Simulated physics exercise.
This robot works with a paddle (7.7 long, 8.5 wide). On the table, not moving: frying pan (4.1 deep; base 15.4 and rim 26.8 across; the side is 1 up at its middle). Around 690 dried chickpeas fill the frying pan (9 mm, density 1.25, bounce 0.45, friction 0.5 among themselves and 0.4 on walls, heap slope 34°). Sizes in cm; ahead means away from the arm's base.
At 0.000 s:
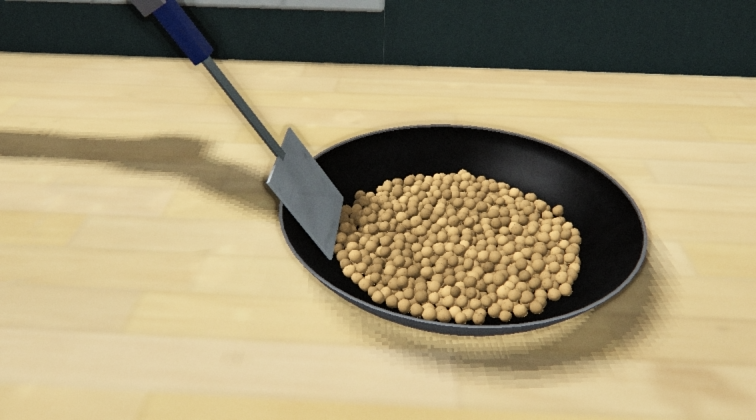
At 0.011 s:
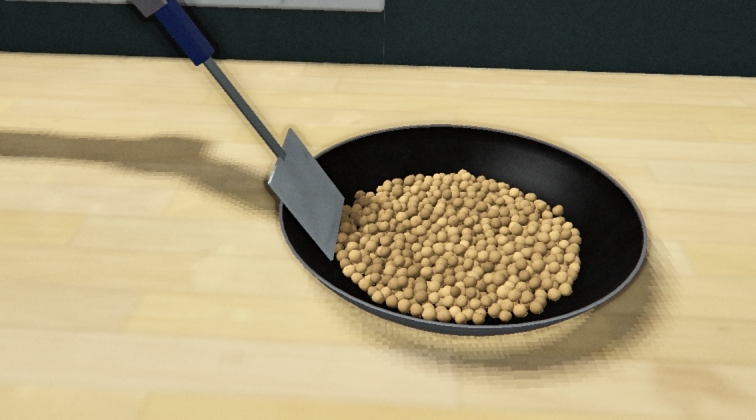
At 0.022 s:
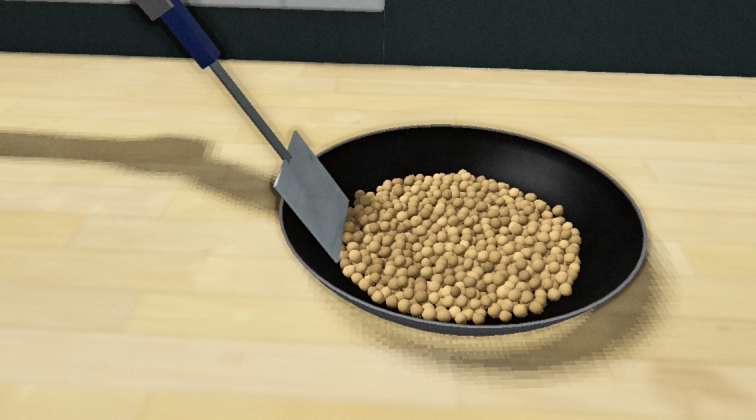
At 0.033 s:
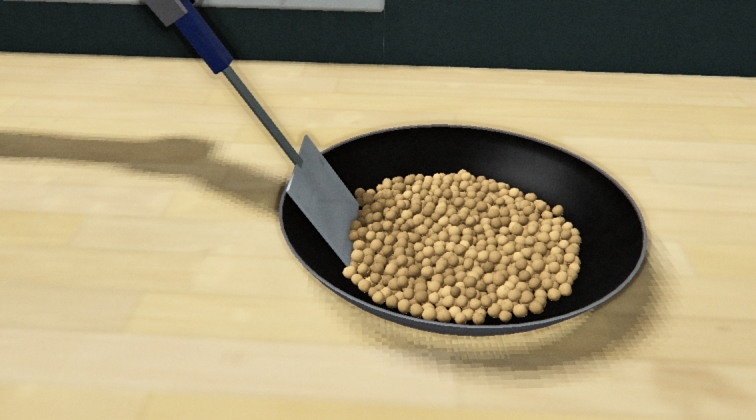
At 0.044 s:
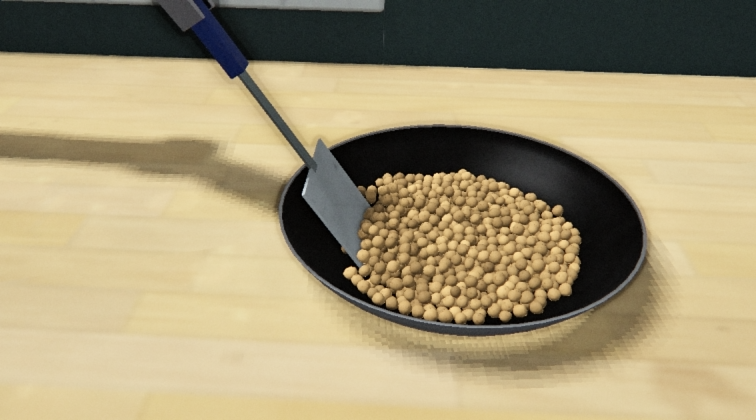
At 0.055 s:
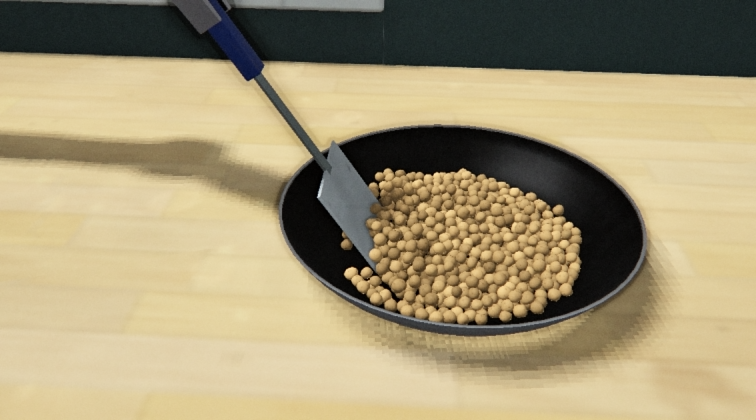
A metal paddle slides right into a heap of chickpeas in a black frying pan.
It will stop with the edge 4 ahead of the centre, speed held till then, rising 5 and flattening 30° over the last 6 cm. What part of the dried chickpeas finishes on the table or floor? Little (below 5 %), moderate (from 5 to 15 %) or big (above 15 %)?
A moderate share, from 5 to 15 %, ends on the table or floor.
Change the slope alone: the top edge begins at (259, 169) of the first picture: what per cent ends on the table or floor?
Some 10 per cent.
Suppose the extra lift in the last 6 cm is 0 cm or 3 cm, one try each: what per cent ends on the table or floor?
About 0 and 0 per cent.
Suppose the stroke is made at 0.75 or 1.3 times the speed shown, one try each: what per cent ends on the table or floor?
About 0 and 10 per cent.
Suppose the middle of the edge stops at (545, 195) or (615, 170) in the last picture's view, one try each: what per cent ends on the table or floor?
About 15 and 25 per cent.
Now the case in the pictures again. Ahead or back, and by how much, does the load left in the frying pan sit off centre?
Roughly 3.5 cm ahead.
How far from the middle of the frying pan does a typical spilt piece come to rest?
About 40 cm.
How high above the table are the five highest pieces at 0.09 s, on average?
About 5 cm.
After 0.09 s, sloping 56°, highest piece 5 above the table; 689 in the frying pan.
After 0.12 s, sloping 45°, highest piece 6 above the table; 689 in the frying pan.
After 0.33 s, sloping 27°, highest piece 6 above the table; 633 in the frying pan, 53 on the table or floor, 3 on the blade or in flight.
After 1.38 s, sloping 27°, highest piece 3 above the table; 633 in the frying pan, 56 on the table or floor.
In the end, 633 in the frying pan, 56 on the table or floor. That is 8 % on the table or floor.
